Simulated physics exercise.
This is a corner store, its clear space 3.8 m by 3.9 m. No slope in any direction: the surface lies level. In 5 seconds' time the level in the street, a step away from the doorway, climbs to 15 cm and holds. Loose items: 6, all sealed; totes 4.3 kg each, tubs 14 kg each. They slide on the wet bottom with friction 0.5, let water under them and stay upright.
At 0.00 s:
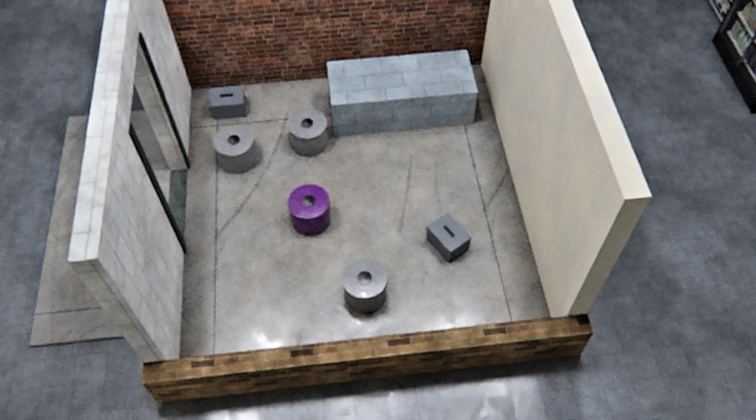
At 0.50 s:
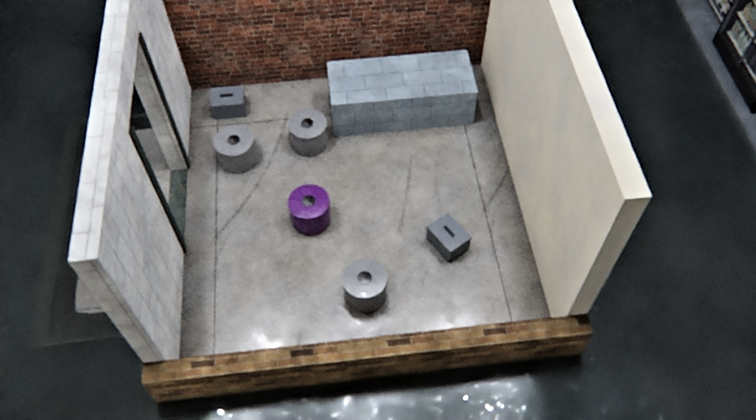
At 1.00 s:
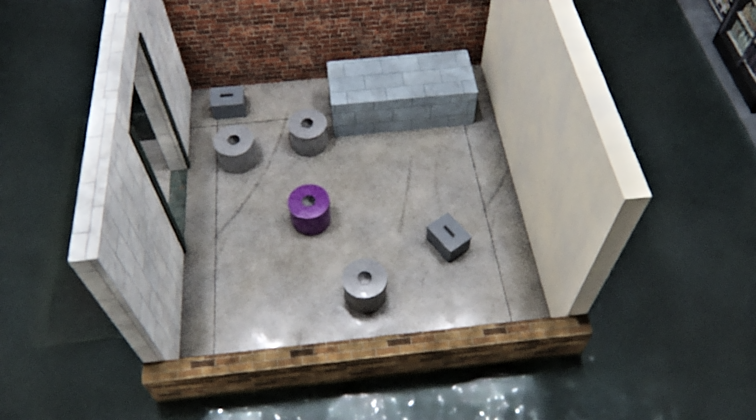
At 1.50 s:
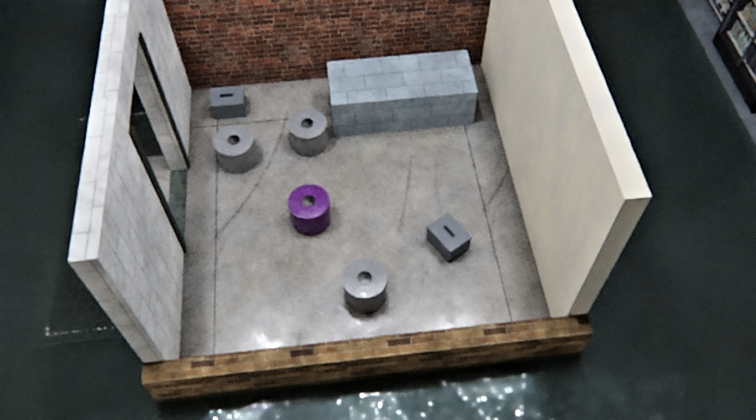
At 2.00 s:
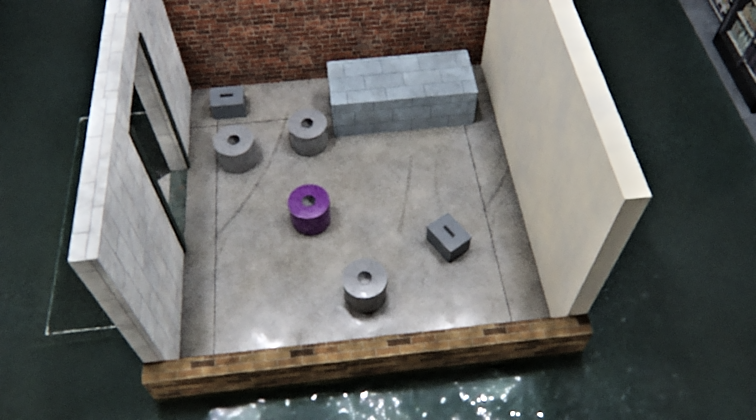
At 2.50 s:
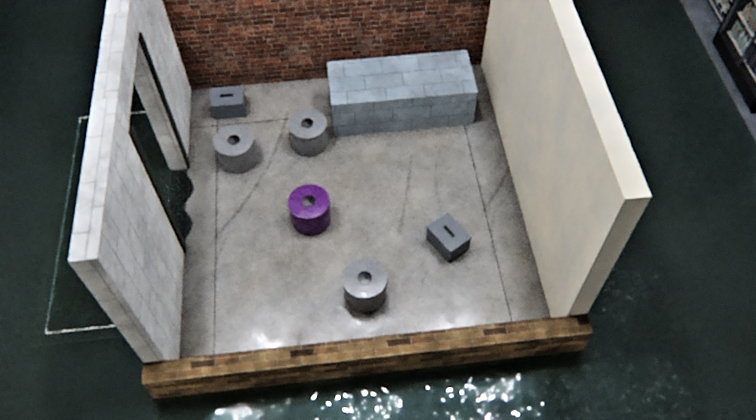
A small walled room with a brick back wall stood still while dark water spread over the floor outside and rippled around it; inside, the purple tub, gray tubs and gray boxes did not move.
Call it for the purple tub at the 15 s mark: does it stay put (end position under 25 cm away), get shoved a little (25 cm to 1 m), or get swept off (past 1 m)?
It gets shoved a little.
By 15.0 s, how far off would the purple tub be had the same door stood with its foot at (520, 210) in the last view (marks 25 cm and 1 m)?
Observation: Purple tub small displacement.
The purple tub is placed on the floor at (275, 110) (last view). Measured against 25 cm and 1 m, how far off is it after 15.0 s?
By then it keeps its spot.
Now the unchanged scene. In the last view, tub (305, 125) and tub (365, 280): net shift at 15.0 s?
They've ended up 0 cm and 0 cm away, in that order.
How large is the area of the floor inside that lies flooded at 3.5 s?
That flooded area is roughly 1.0 m2.
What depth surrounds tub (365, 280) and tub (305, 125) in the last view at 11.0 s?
Some 4 cm at the first, some 4 cm at the second.
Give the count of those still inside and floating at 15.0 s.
2 of them.
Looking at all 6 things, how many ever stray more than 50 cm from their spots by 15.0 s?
The answer here is 3.
After 3.5 s the purple tub is near (309, 201), 0.0 m from its start, aground; 0 afloat.
After 6.8 s the purple tub is near (310, 201), 0.0 m from its start, aground; 0 afloat.
After 11.0 s the purple tub is near (315, 202), 0.1 m from its start, aground; 1 afloat.
After 15.0 s the purple tub is near (357, 233), 0.7 m from its start, aground; 2 afloat.
